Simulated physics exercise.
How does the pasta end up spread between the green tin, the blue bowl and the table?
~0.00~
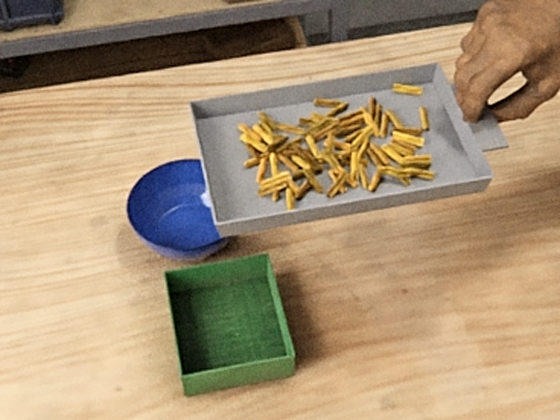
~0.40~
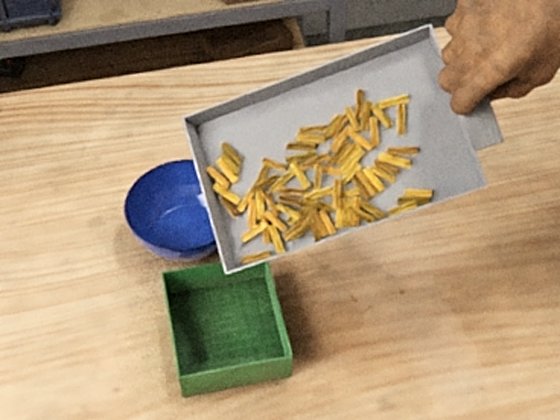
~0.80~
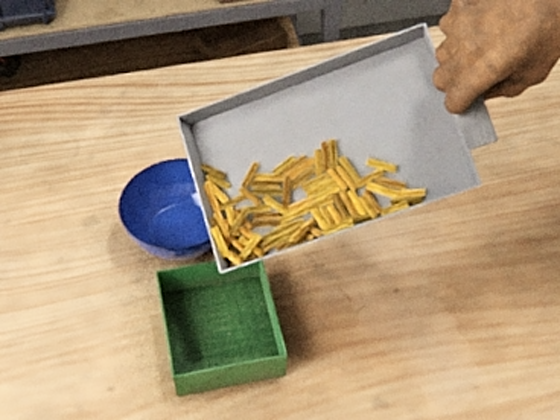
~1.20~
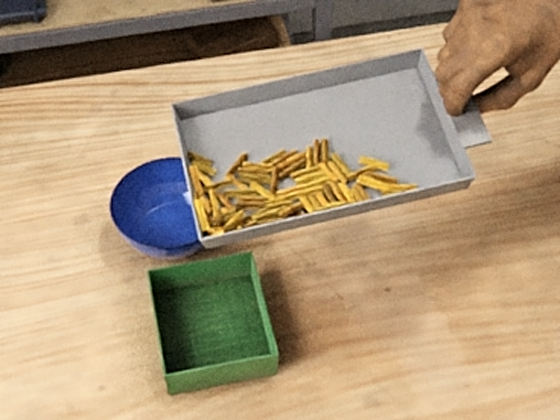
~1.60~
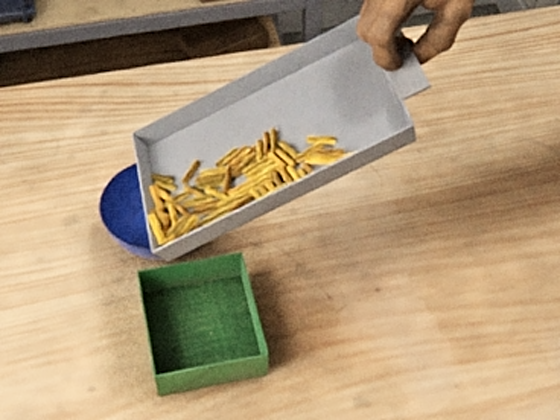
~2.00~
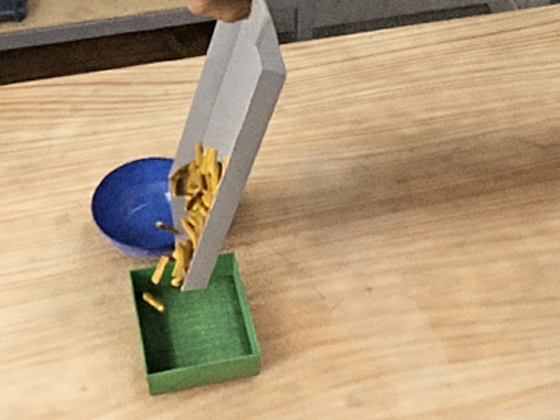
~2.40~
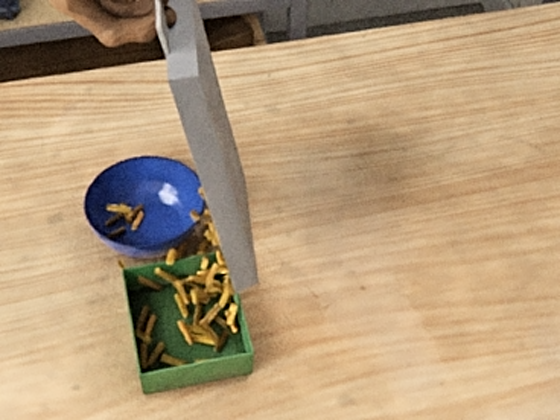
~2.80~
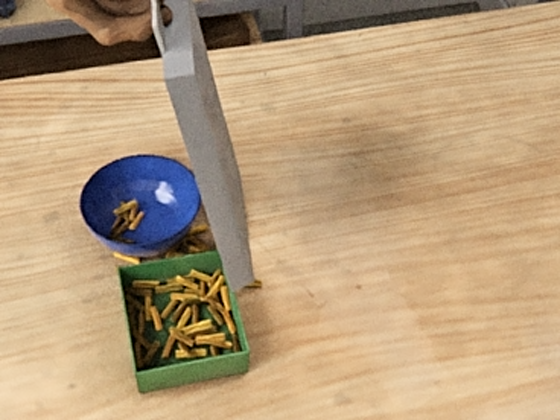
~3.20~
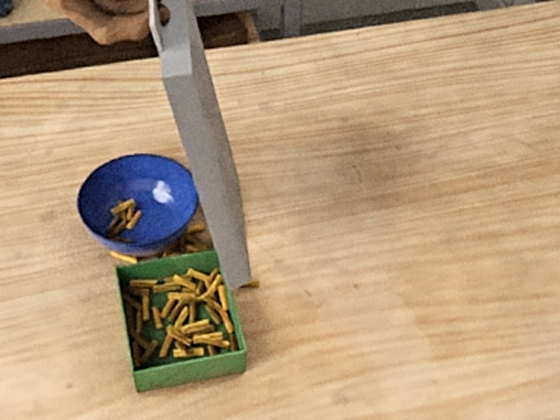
The green tin gets the largest share, and a fair amount lands outside on the table. Only a small part ends up in the blue bowl.
